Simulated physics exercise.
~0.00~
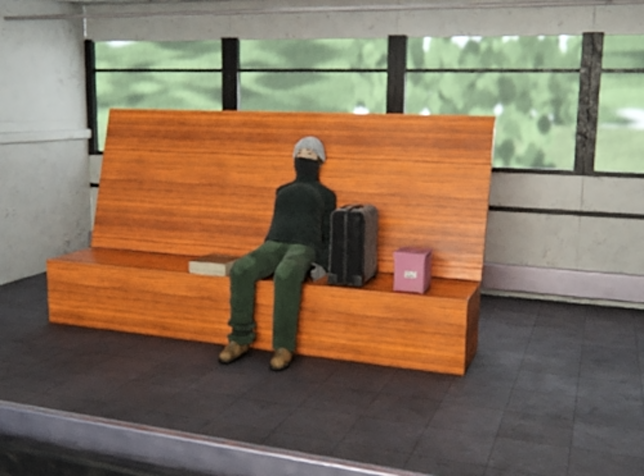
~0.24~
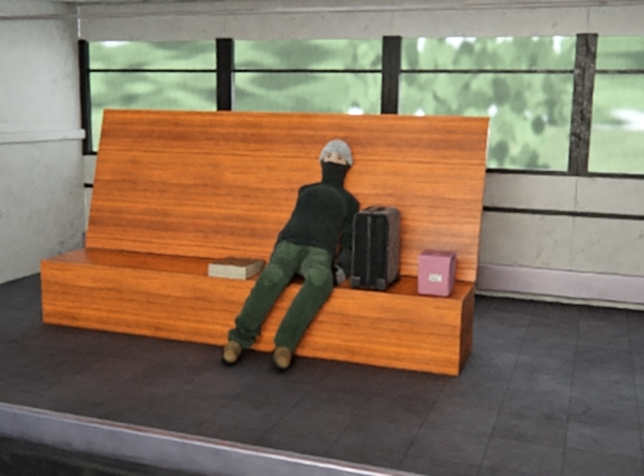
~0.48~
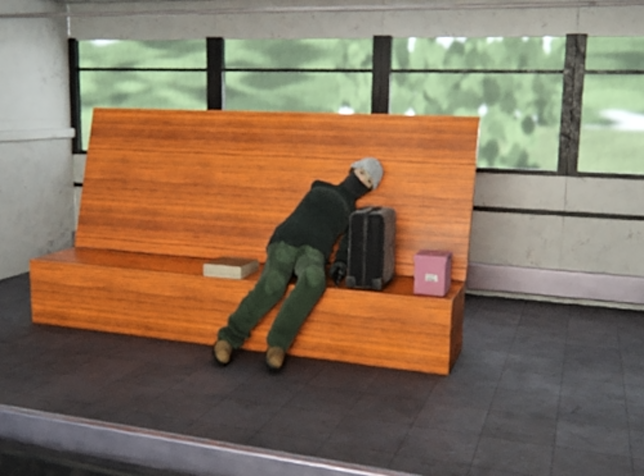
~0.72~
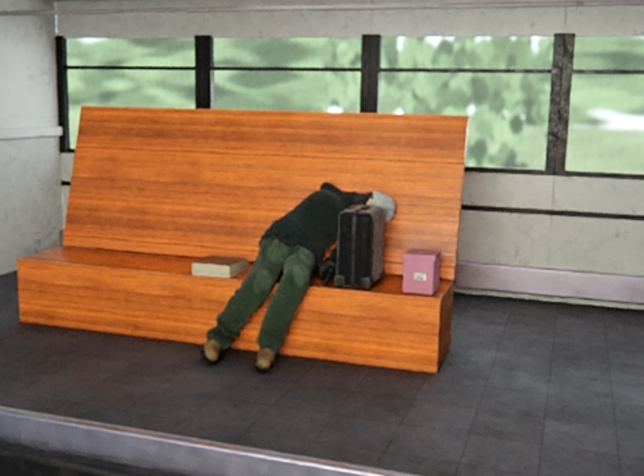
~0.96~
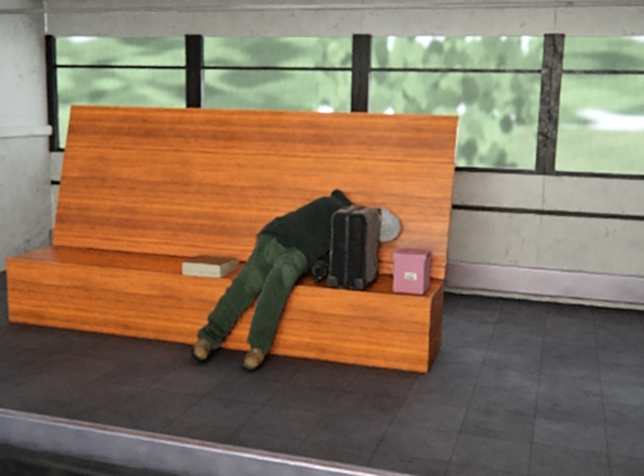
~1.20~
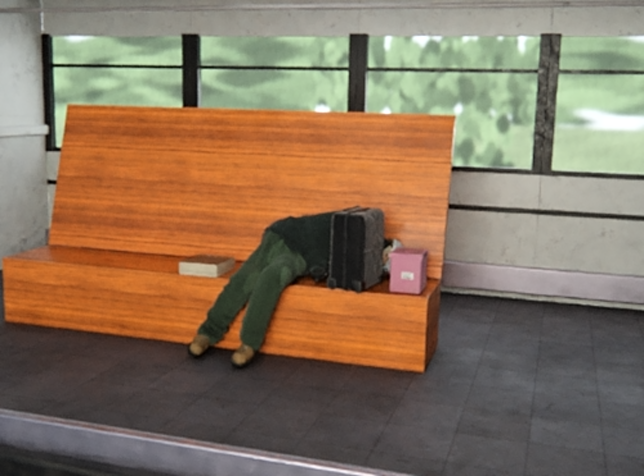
Sleeper in dark clothes slumping right on a wooden rail-car bench, ending bent behind an upright black case beside a pink box.
